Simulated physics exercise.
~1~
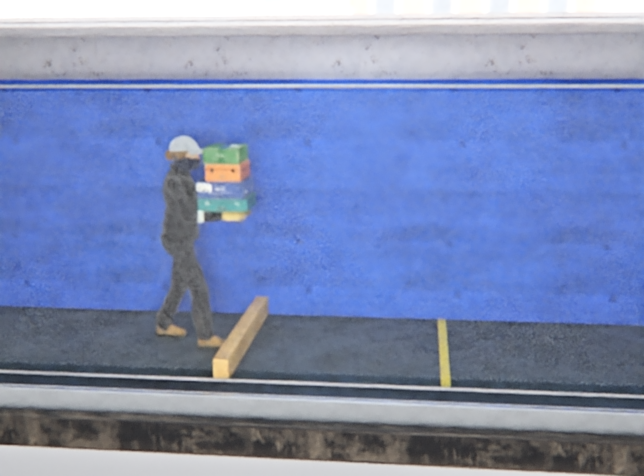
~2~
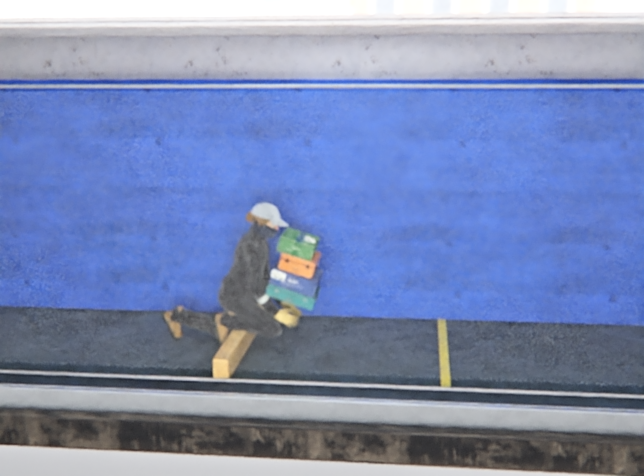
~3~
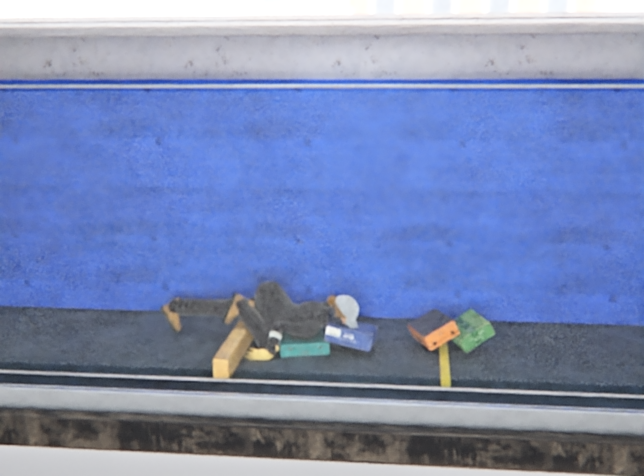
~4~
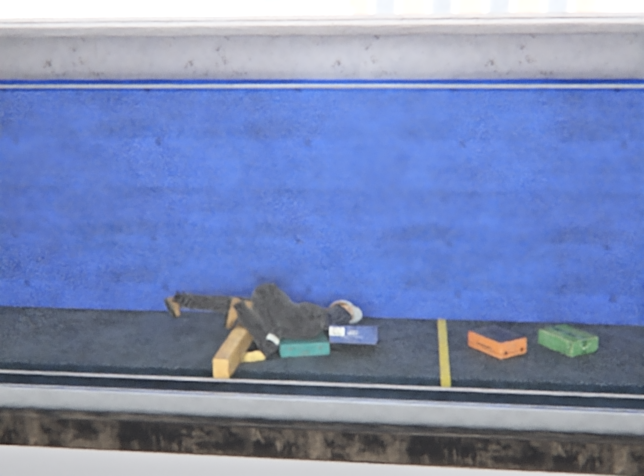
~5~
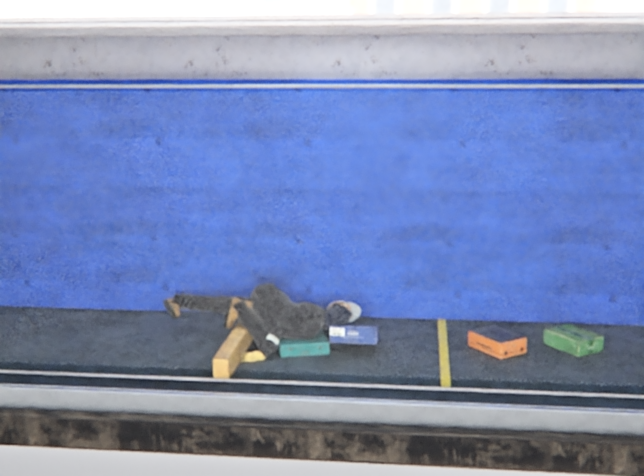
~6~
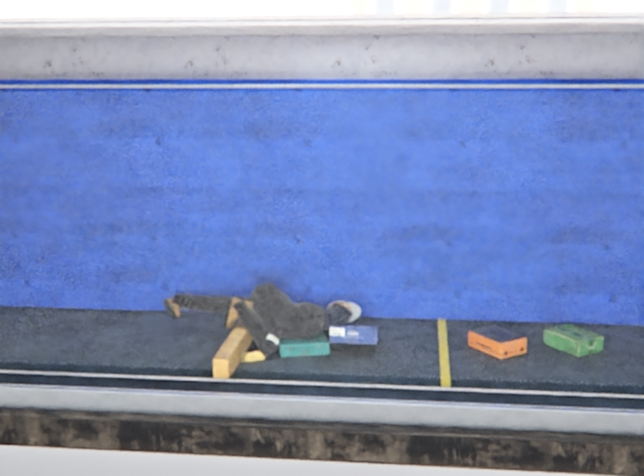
A dark walkway runs in front of a bright blue wall, seen from the side and slightly above by a still camera. At left, a person in dark clothes and a pale cap walks right, carrying a stack of green, orange, blue and teal boxes toward a wooden beam, with a yellow line farther right. The person trips at the beam, pitches forward and falls flat across it. The orange and green boxes tumble ahead over the line, and both end upside down beyond it. The person lies still, with the blue and teal boxes short of the line.
